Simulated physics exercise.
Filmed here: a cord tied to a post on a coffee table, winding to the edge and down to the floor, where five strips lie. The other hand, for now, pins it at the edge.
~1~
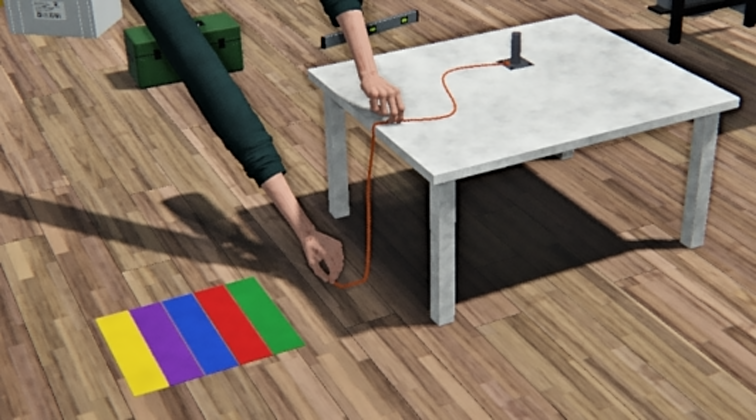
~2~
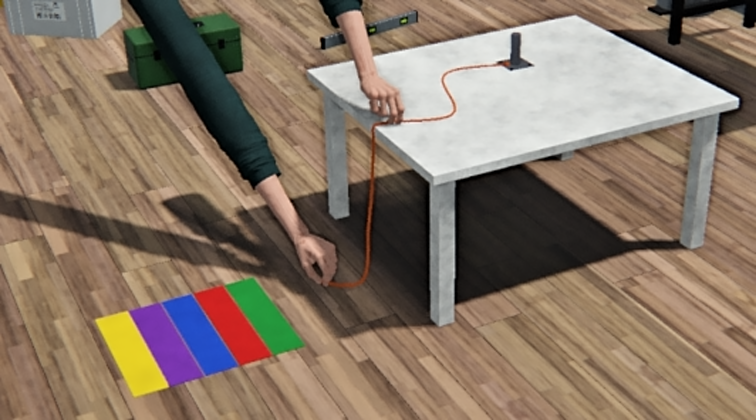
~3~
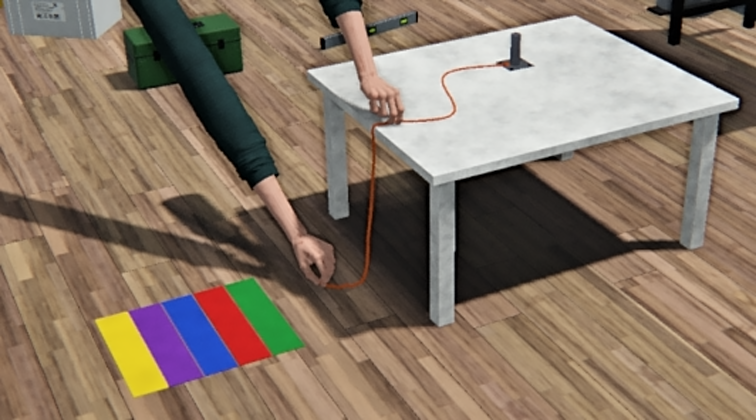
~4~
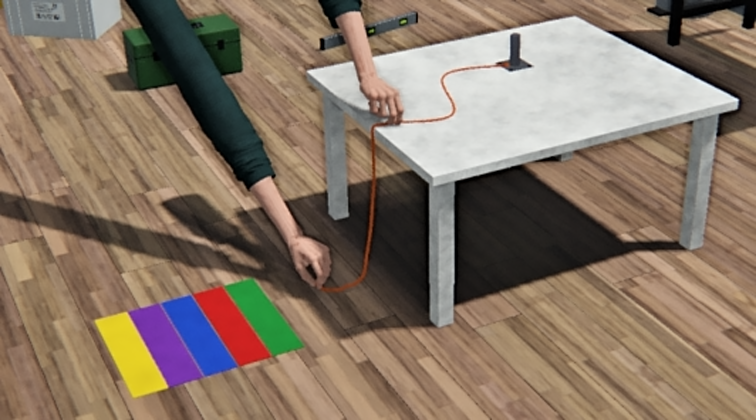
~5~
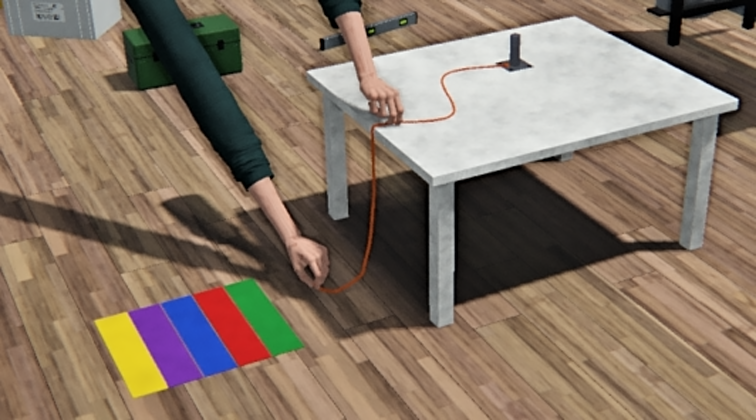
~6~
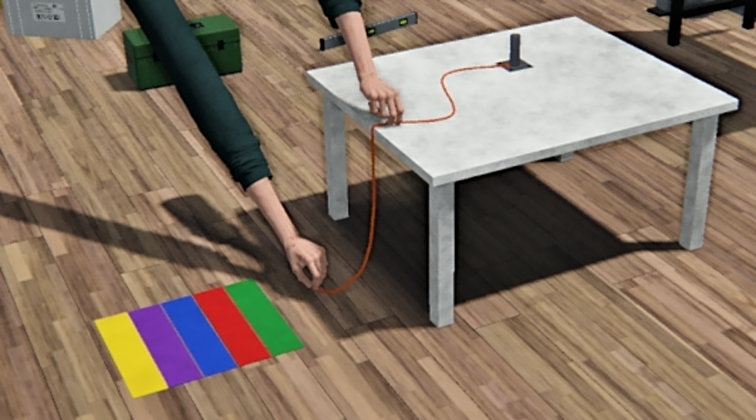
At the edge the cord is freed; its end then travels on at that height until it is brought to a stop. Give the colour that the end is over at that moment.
The end is over purple.
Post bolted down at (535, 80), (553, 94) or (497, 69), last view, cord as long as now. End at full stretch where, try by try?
(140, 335), (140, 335) and (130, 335).
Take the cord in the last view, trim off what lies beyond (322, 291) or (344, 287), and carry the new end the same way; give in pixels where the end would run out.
It would end up close to (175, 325), then close to (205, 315).
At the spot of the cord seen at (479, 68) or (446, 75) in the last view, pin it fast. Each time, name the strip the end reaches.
Strip colours by try: Purple / purple.
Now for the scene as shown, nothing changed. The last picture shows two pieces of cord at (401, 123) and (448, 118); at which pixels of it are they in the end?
One ends up around (345, 147), the other around (380, 117).
Early on, end near (212, 314); over red.
Midway, end near (177, 324); over purple.
At the end of the slack, end near (156, 329); over purple. Over purple.
